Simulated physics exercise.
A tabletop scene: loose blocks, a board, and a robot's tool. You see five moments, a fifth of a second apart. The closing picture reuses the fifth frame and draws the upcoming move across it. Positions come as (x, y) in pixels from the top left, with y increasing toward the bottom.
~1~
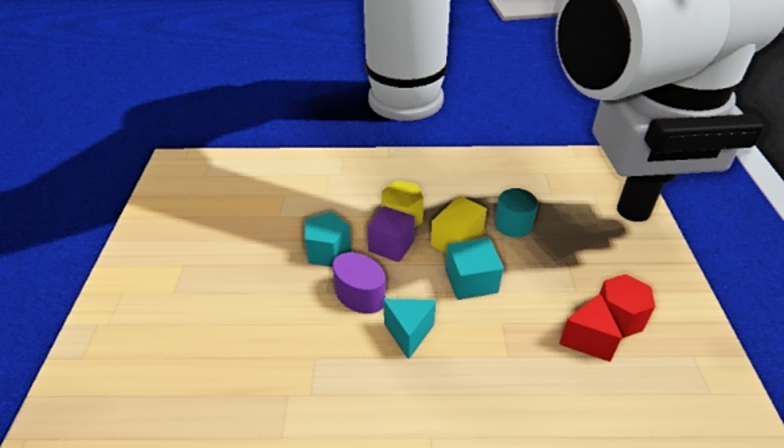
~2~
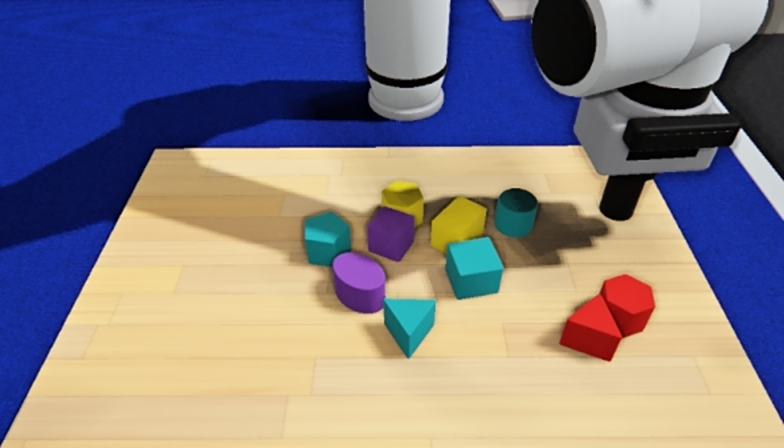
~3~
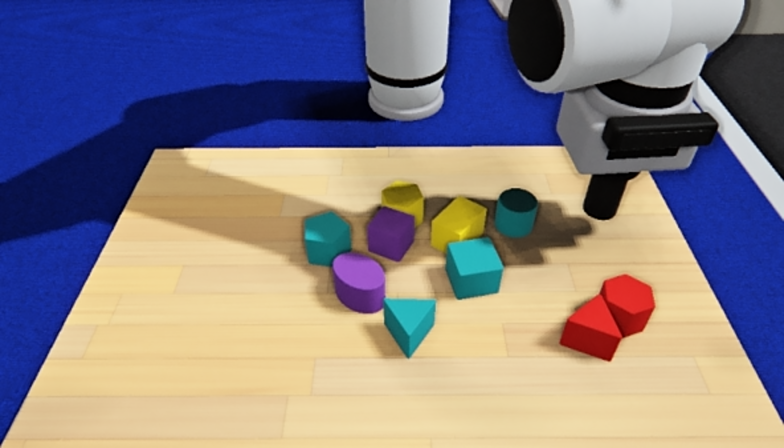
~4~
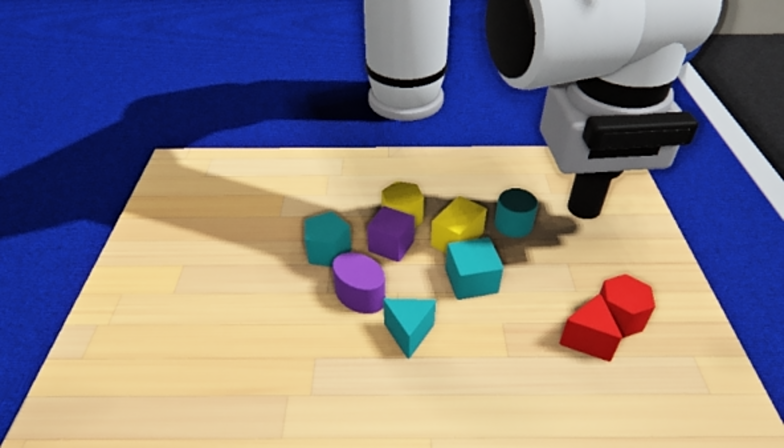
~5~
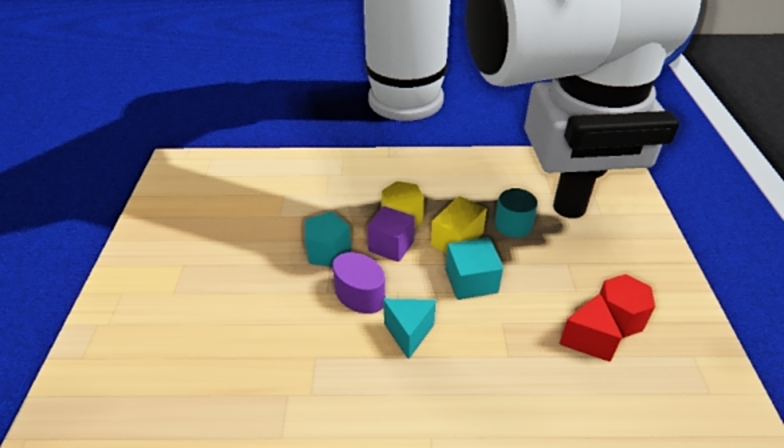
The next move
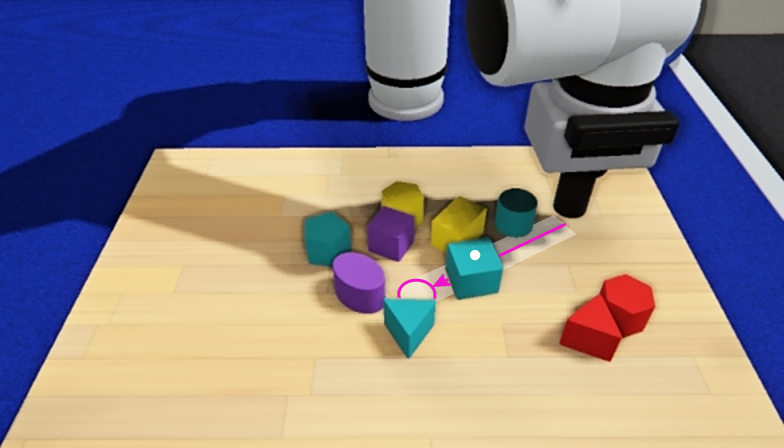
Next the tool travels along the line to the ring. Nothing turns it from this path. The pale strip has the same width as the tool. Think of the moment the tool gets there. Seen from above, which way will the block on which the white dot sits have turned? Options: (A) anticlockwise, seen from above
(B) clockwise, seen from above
Option A.
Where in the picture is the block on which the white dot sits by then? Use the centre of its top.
My best guess is (429, 303).
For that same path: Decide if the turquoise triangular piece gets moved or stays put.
That block is shifted.
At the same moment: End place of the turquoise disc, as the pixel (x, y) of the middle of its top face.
The top centre is at (499, 201).
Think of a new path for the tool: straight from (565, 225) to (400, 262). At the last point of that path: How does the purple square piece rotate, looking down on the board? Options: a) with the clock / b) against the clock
b: Against the clock.
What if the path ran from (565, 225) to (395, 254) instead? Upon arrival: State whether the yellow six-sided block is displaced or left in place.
It is moved off its spot.
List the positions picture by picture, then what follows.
In the first picture, lower end of the tool (633, 212), tops of blocks, turquoise triangular piece (410, 310), yellow oblong (460, 214), turquoise square piece (475, 255), turquoise disc (518, 199).
In the second picture, tool (616, 211), blocks as before.
In the third picture, tool (599, 210), blocks as before.
In the fourth picture, tool (584, 209), blocks as before.
In the fifth picture, tool (569, 208), turquoise triangular piece (410, 310), yellow oblong (460, 214), turquoise square piece (475, 255), turquoise disc (518, 199).
The drawn path runs from (565, 225) to (417, 294); the dot is on the turquoise square piece.
The first path, step by step. One third of the way, tool (523, 230); yellow oblong (456, 214); turquoise disc (499, 201).
Two thirds of the way, tool (472, 253); yellow oblong (456, 214); turquoise square piece (455, 272), turned 30° anticlockwise; turquoise disc (499, 201).
At the end, tool (417, 278); turquoise triangular piece (404, 336), turned 50° clockwise; yellow oblong (456, 214); turquoise square piece (429, 303), turned 105° anticlockwise; turquoise disc (499, 201).
